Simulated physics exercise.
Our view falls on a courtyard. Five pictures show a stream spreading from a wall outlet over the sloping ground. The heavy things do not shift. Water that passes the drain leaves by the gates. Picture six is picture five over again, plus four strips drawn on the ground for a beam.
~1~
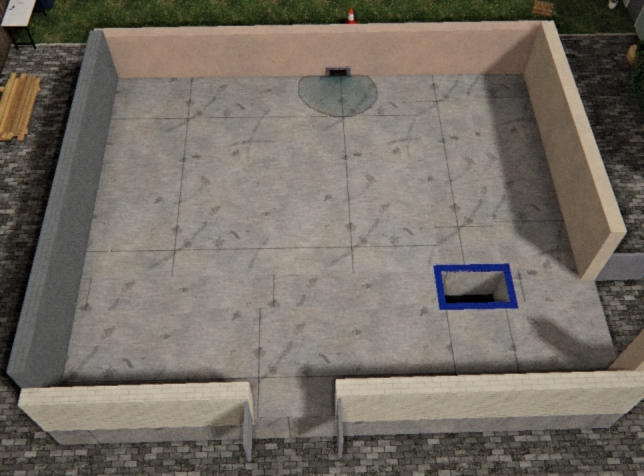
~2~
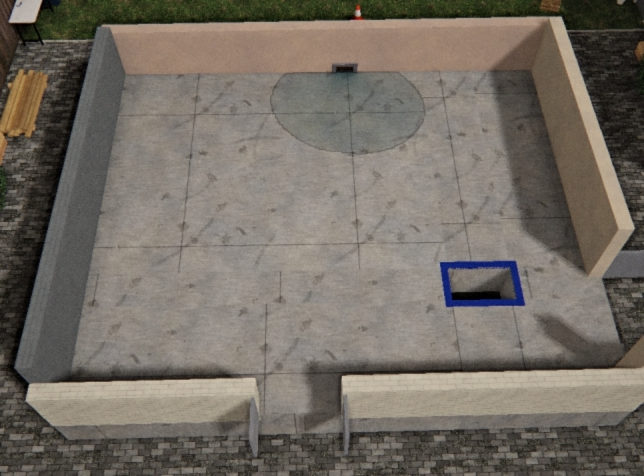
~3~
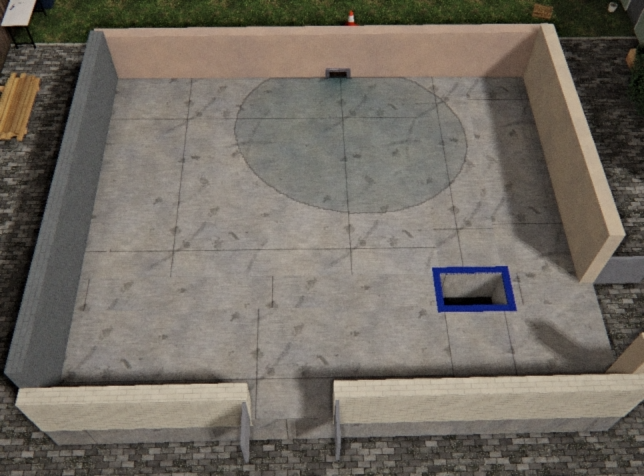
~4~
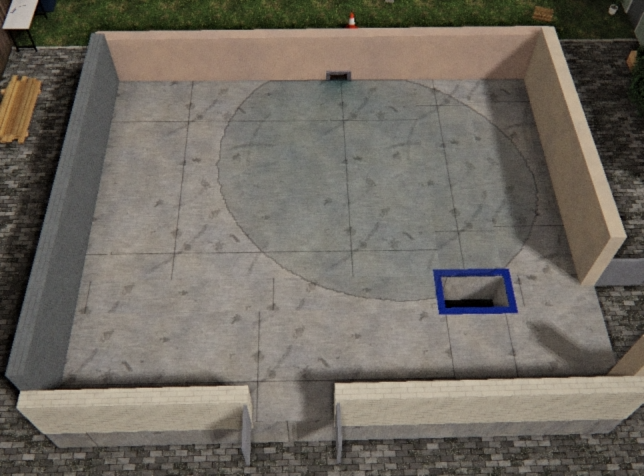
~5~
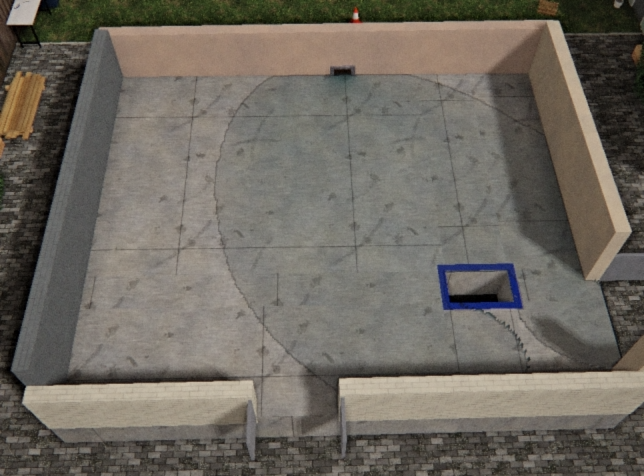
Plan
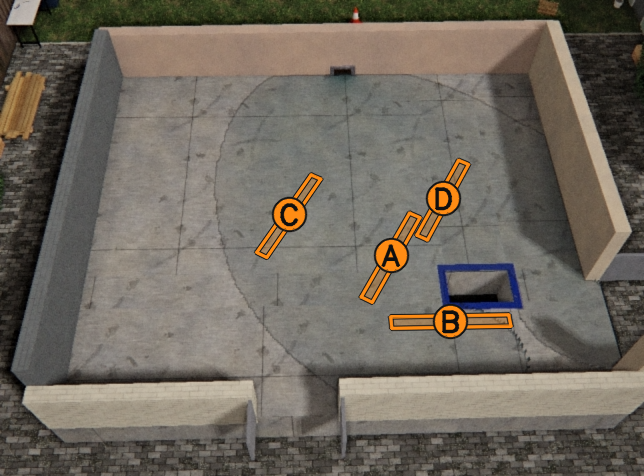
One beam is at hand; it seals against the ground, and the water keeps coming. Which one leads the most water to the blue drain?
The best position is B.
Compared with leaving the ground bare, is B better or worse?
Better.
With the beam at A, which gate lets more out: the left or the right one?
More leaves on the right.
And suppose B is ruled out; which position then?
Position C.
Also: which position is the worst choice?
It is D.
On the marked copy, A from (366, 299) to (414, 215); B from (391, 322) to (509, 320); C from (261, 254) to (315, 177); D from (422, 237) to (463, 162).
If A is chosen, about 19 % of the stream goes into the blue drain, about 81 % out by the gates.
If B is chosen, about 41 % of the stream goes into the blue drain, about 59 % out by the gates.
If C is chosen, about 30 % of the stream goes into the blue drain, about 70 % out by the gates.
If D is chosen, about 13 % of the stream goes into the blue drain, about 87 % out by the gates.
